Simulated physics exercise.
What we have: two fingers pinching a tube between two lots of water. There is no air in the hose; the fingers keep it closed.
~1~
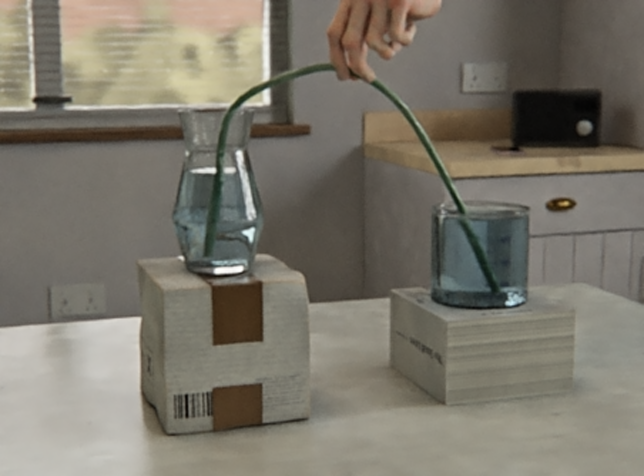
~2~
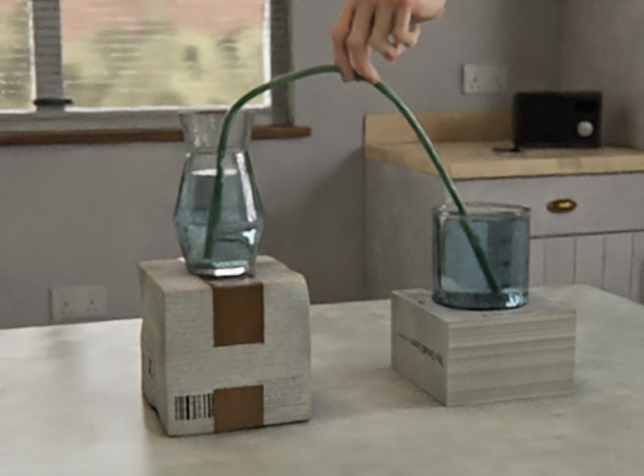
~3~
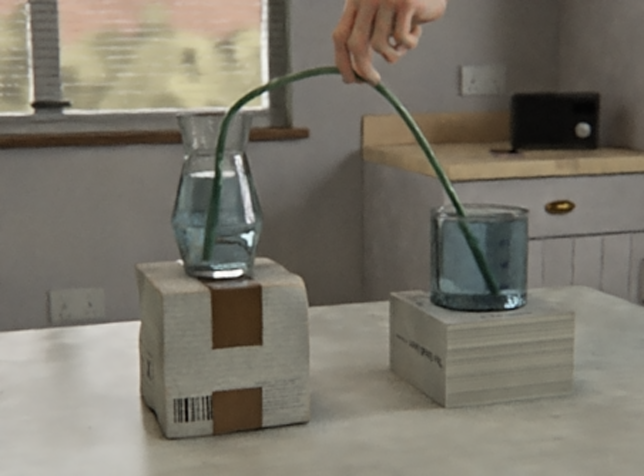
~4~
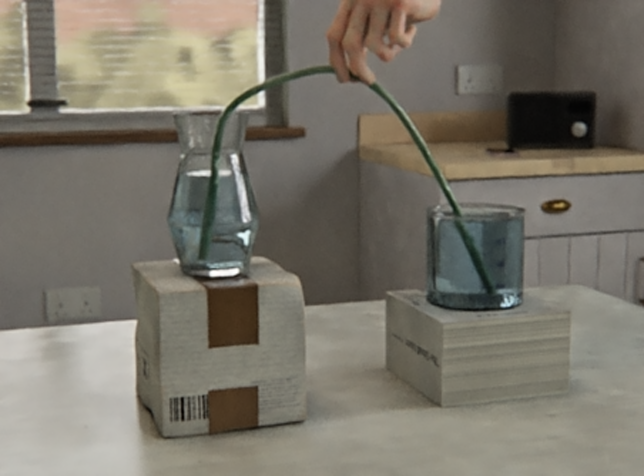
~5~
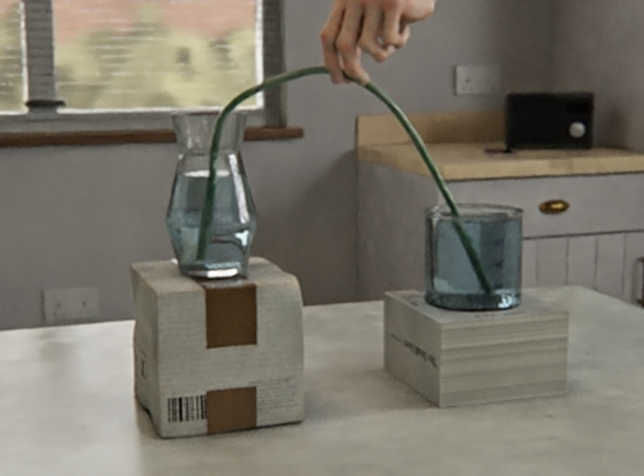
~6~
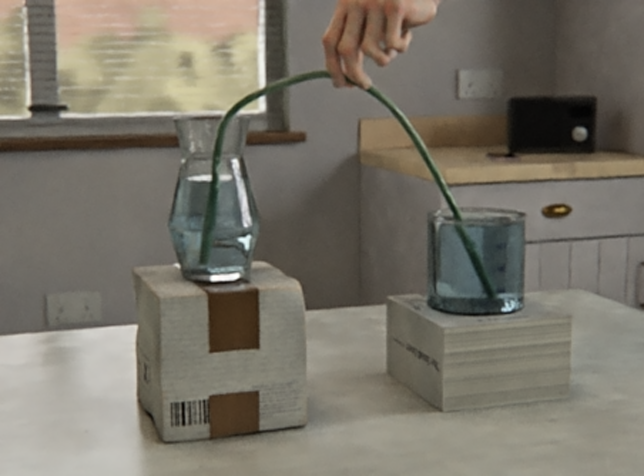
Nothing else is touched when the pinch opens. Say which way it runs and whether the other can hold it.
The water goes rightwards; the receiving one overflows.
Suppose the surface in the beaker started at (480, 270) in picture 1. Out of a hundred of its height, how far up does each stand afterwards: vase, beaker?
First 10 %, second 75 %.
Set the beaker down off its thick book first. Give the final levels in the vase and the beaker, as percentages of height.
Near 10 and 100 in a hundred.
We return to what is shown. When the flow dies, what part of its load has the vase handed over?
About 60 per cent.
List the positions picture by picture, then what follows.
In the first picture, still shut; vase (218, 186) about two thirds full, up on the box; beaker (480, 252) nearly full, up on the thick book.
In the second picture, the hose is pinched; vase about two thirds full, surface at (218, 172); beaker nearly full, surface at (481, 215).
In the third picture, nothing flows; vase (217, 190) about two thirds full; beaker (479, 255) nearly full.
In the fourth picture, fingers on the hose; vase about two thirds full, surface at (213, 173); beaker nearly full, surface at (476, 216).
In the fifth picture, still shut; vase (211, 189) about two thirds full, up on the box; beaker (473, 255) nearly full, up on the thick book.
In the sixth picture, the hose is pinched; vase about two thirds full, surface at (214, 178); beaker nearly full, surface at (476, 220).
Shortly, the vase is about half full; the beaker is full to the brim; the lower one has lost some.
Then, the vase is about a third full; the beaker is full to the brim; the lower one has lost some.
At the finish, the vase is about a quarter full; the beaker is full to the brim; the lower one has lost some; the two surfaces are level.
